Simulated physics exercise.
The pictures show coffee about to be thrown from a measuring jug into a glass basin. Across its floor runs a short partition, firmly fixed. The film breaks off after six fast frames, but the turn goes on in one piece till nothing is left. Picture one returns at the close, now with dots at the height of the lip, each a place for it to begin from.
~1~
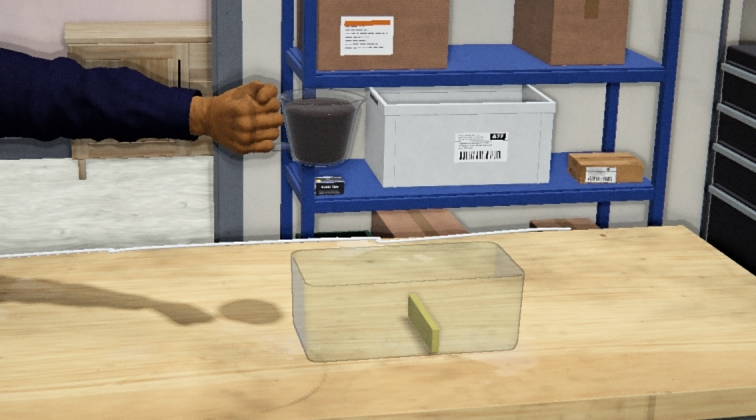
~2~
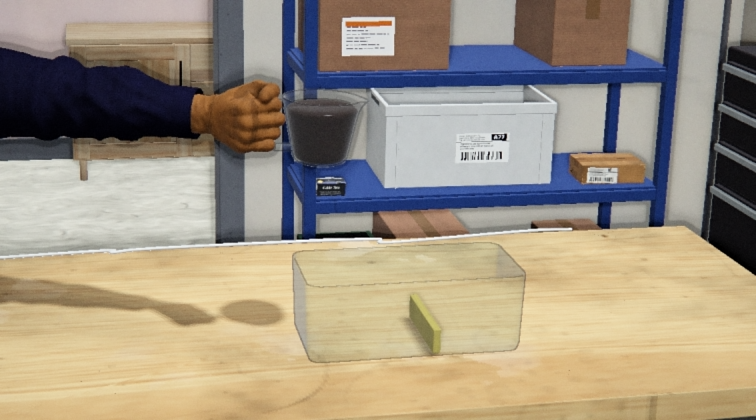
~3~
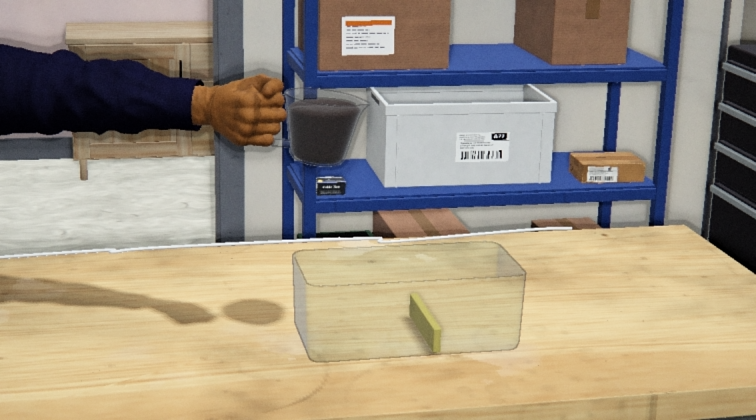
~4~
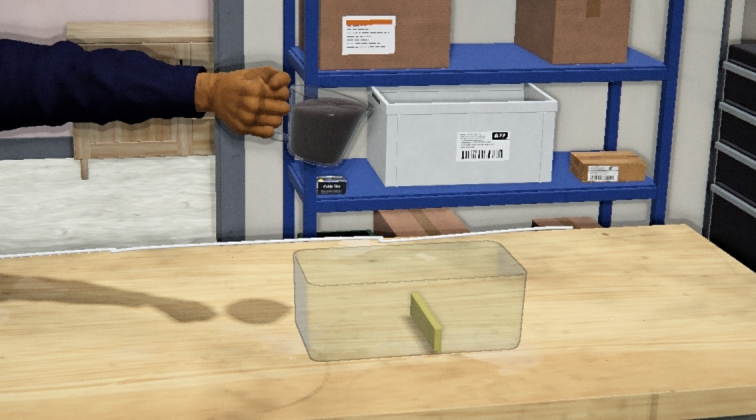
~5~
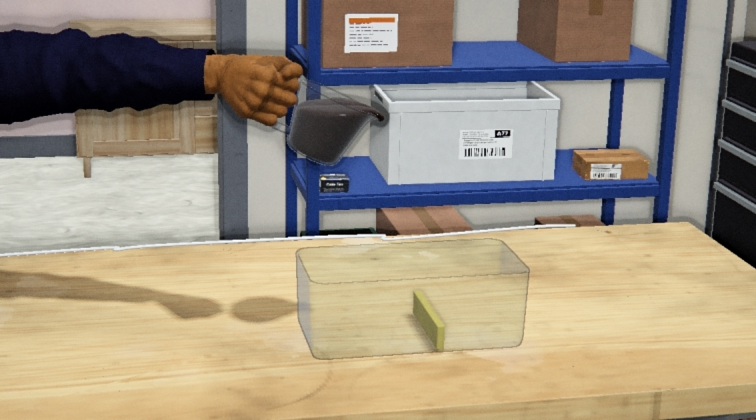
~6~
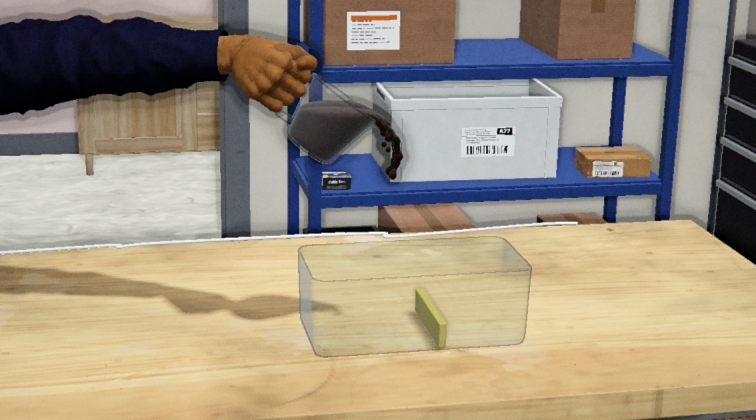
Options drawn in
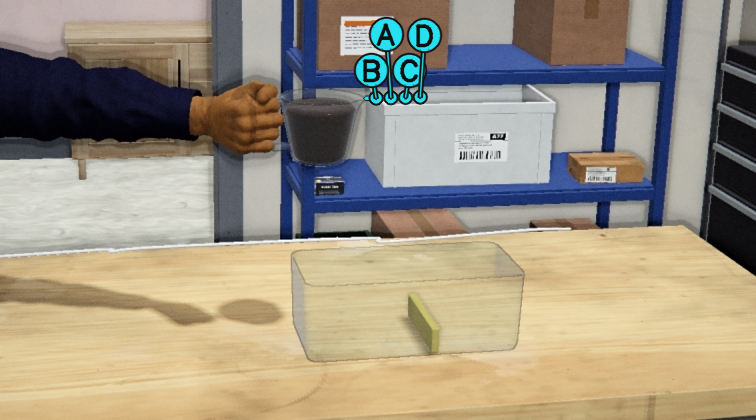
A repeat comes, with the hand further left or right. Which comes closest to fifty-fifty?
It is B.
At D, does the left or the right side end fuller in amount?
The right one.
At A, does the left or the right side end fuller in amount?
The right side.
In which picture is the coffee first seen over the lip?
Picture 5.
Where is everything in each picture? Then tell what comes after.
Upright, lip at (366, 98); basin from (305, 361) to (517, 347); top of the wall at (424, 311); nothing has left yet.
Upright, lip at (368, 100); nothing has left yet.
Tipped about 6°, lip at (370, 103); nothing has left yet.
Tipped about 14°, lip at (373, 109); nothing has left yet.
Tipped about 24°, lip at (377, 116); coffee is over the lip, down to (377, 116).
Tipped about 37°, lip at (380, 125); coffee is over the lip, down to (391, 175).
On the marked copy, A at (390, 97); B at (376, 98); C at (405, 97); D at (420, 97).
Choosing A, about 25 % ends left of the wall and 73 % right of it.
Choosing B, about 49 % ends left of the wall and 50 % right of it.
Choosing C, about 14 % ends left of the wall and 84 % right of it.
Choosing D, about 10 % ends left of the wall and 87 % right of it; 3 % is lost outside.
